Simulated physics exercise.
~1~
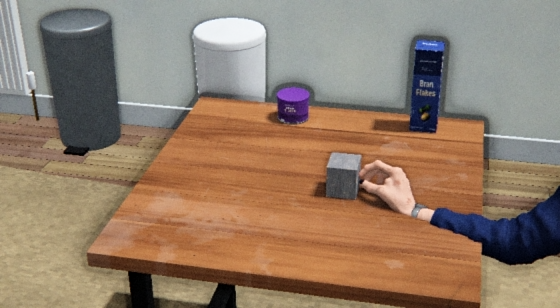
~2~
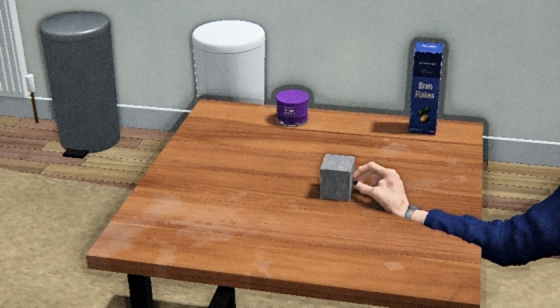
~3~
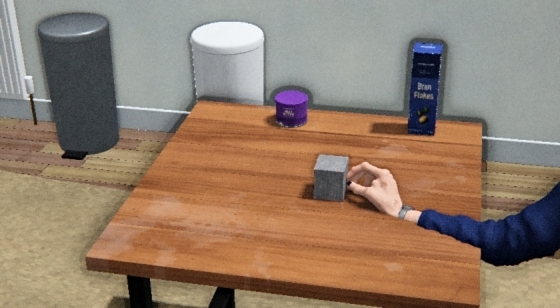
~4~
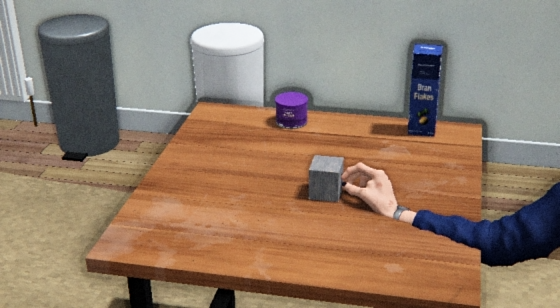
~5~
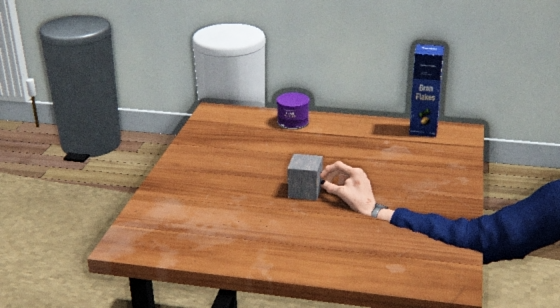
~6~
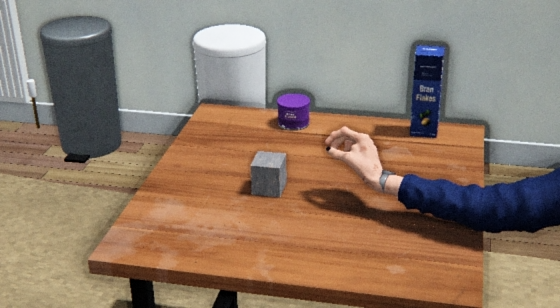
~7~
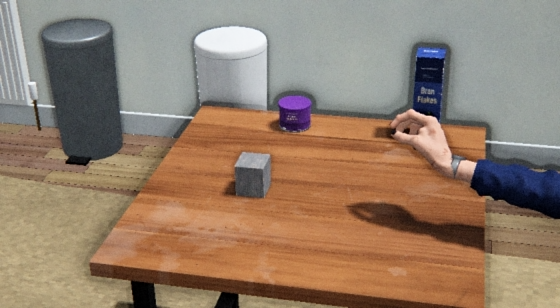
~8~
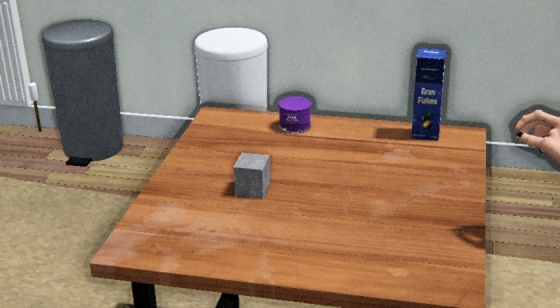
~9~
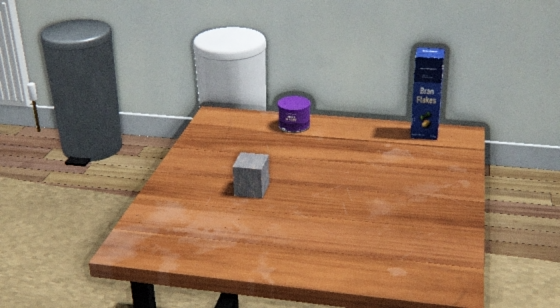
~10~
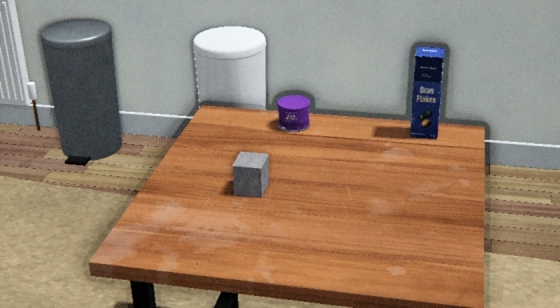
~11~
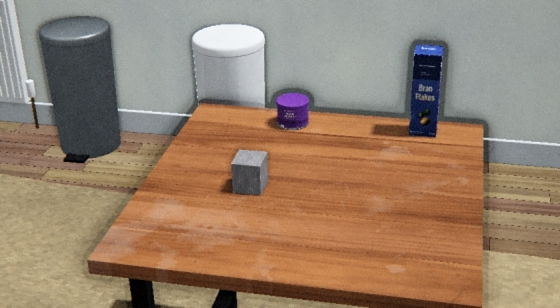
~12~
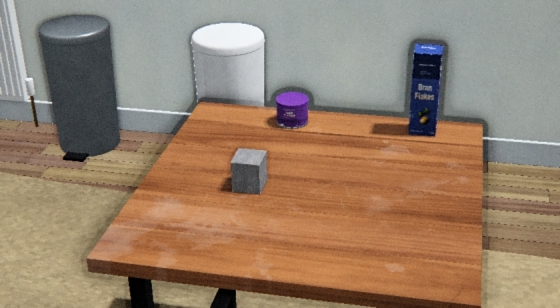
On a wooden table with a purple tub and a blue carton near the back edge, a hand pushed a grey block to the left, let go and drew away to the right, and the block slid slightly farther before stopping, still on the table.
